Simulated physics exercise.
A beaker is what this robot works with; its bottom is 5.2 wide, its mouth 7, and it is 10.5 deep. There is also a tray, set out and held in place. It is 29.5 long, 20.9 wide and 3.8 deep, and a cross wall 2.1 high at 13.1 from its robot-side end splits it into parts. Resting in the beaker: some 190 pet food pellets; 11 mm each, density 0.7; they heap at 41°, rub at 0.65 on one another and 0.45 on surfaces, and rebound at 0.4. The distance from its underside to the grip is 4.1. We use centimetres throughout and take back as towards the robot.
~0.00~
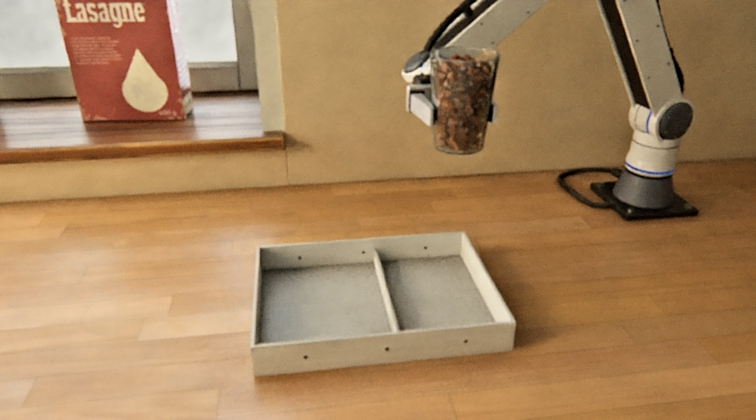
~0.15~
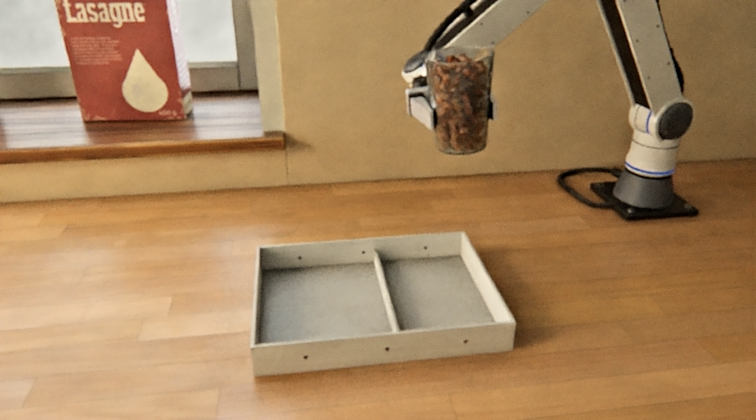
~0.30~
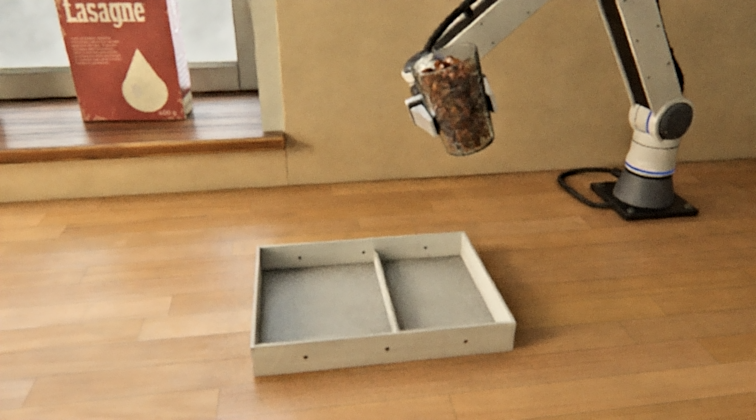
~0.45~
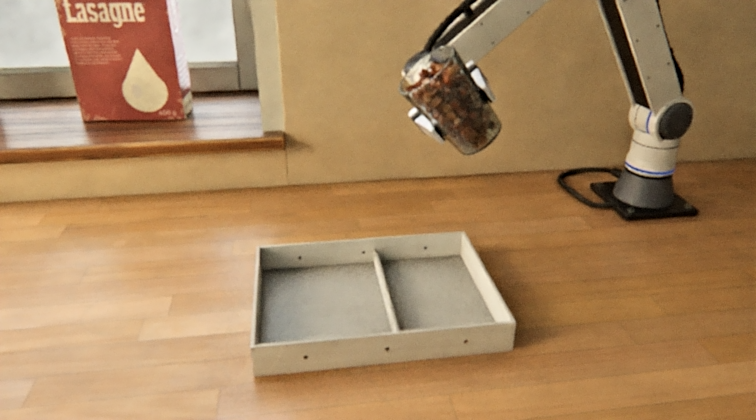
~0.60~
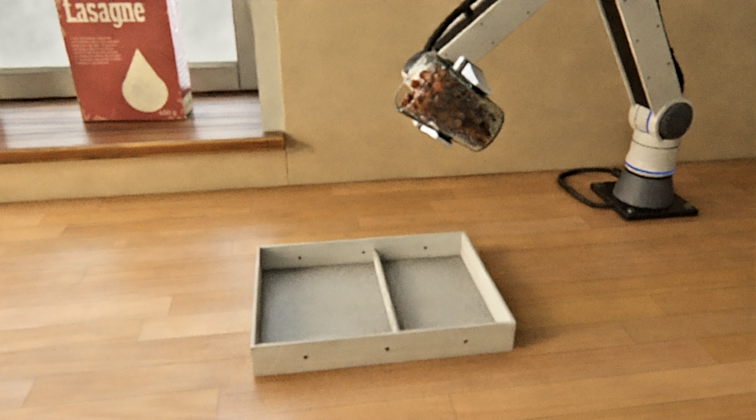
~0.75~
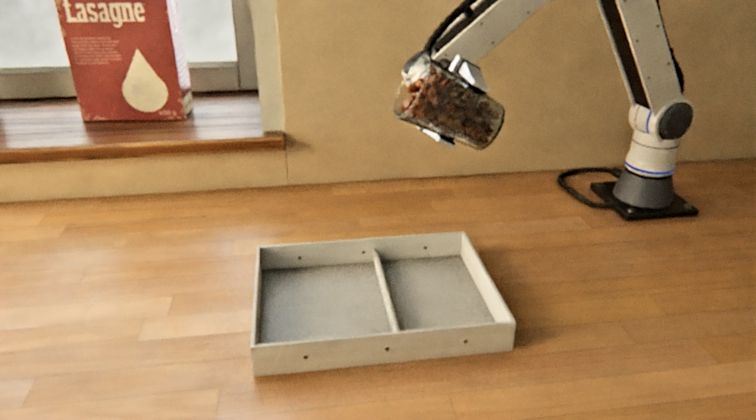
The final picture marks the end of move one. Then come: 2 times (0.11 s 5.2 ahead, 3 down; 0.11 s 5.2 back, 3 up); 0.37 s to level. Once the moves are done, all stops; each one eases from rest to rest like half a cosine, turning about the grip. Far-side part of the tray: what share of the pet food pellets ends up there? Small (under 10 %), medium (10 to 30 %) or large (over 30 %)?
Medium.
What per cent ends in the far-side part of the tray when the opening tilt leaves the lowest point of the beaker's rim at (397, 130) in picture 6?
The share is around 30 %.
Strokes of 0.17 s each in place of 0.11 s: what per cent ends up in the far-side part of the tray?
In that case some 5 per cent.
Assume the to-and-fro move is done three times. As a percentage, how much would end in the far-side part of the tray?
That change gives some 25 percent.
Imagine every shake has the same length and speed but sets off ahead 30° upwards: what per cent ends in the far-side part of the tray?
I'd say close to 65 per cent.
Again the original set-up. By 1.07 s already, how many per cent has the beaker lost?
Near 10 per cent so far.
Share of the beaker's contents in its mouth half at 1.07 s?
That share comes to roughly 55 percent.
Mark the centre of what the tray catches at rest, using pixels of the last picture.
It ends up close to (326, 308).
By 1.07 s, tilted 61° forward, highest piece 27 above the table; 172 in the beaker, 4 in the far-side part, 18 in flight or on a rim.
By 1.40 s, tilted 25° forward, highest piece 31 above the table; 150 in the beaker, 34 in the far-side part, 3 on the table or floor, 2 in the robot-side part, 5 in flight or on a rim.
By 1.76 s, level, highest piece 32 above the table; 150 in the beaker, 37 in the far-side part, 5 on the table or floor, 2 in the robot-side part.
By 2.81 s, level, highest piece 32 above the table; 150 in the beaker, 37 in the far-side part, 5 on the table or floor, 2 in the robot-side part.
Final count, 150 in the beaker, 37 in the far-side part, 5 on the table or floor, 2 in the robot-side part. That is 19 % in the far-side part of the tray.
